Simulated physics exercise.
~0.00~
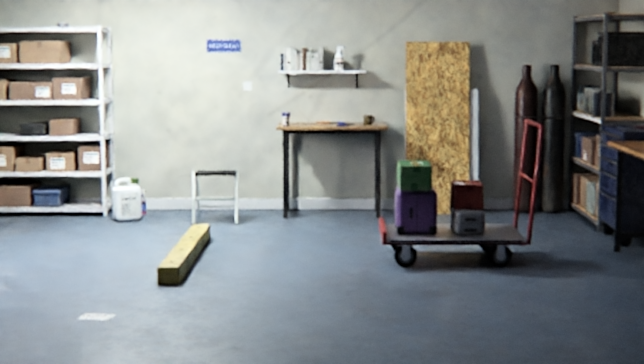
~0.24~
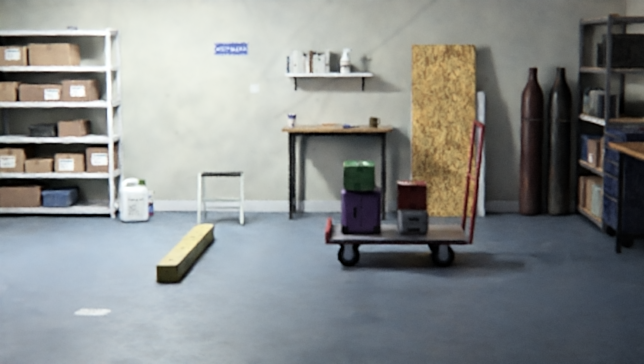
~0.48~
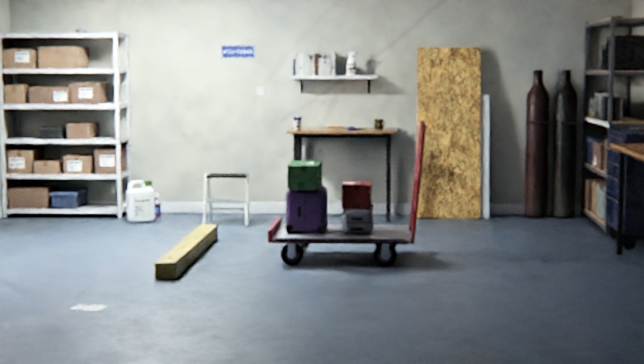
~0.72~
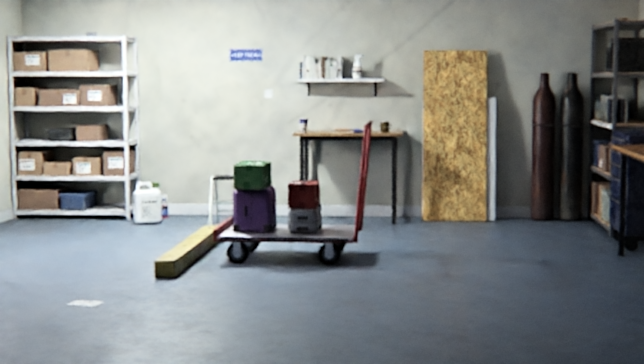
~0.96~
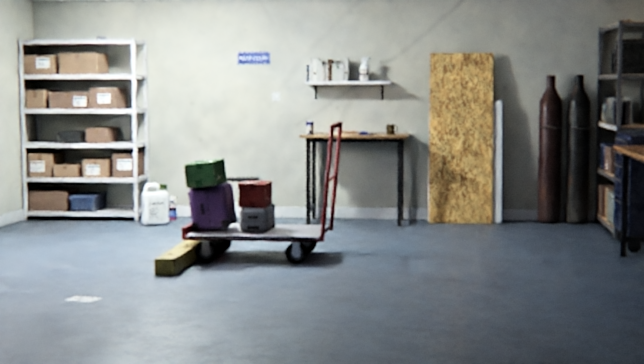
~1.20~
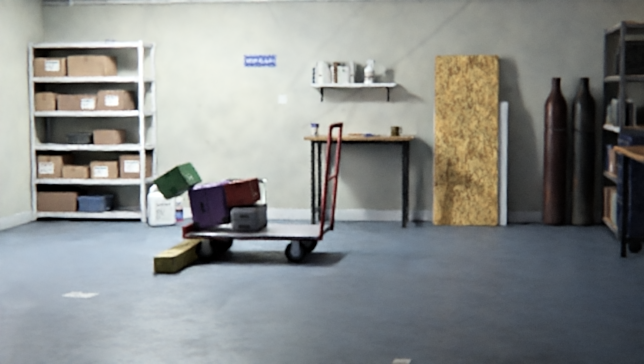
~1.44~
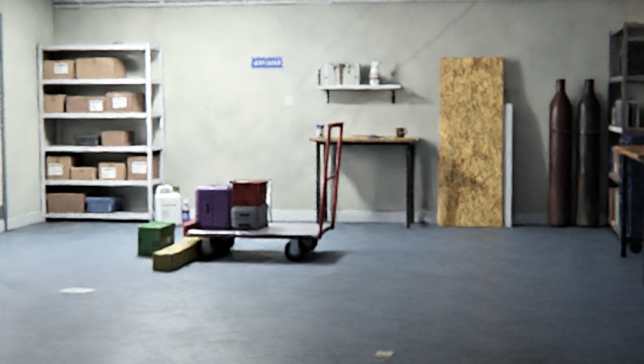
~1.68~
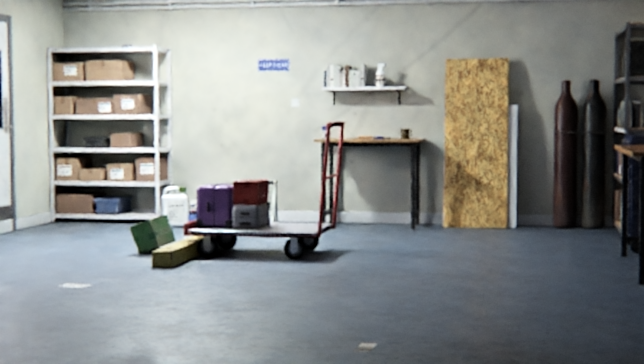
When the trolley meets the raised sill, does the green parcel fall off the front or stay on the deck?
The green parcel falls off the front. It tips over the left edge and ends down on the floor by the sill, while the purple suitcase, red carton and grey suitcase stay on the deck.
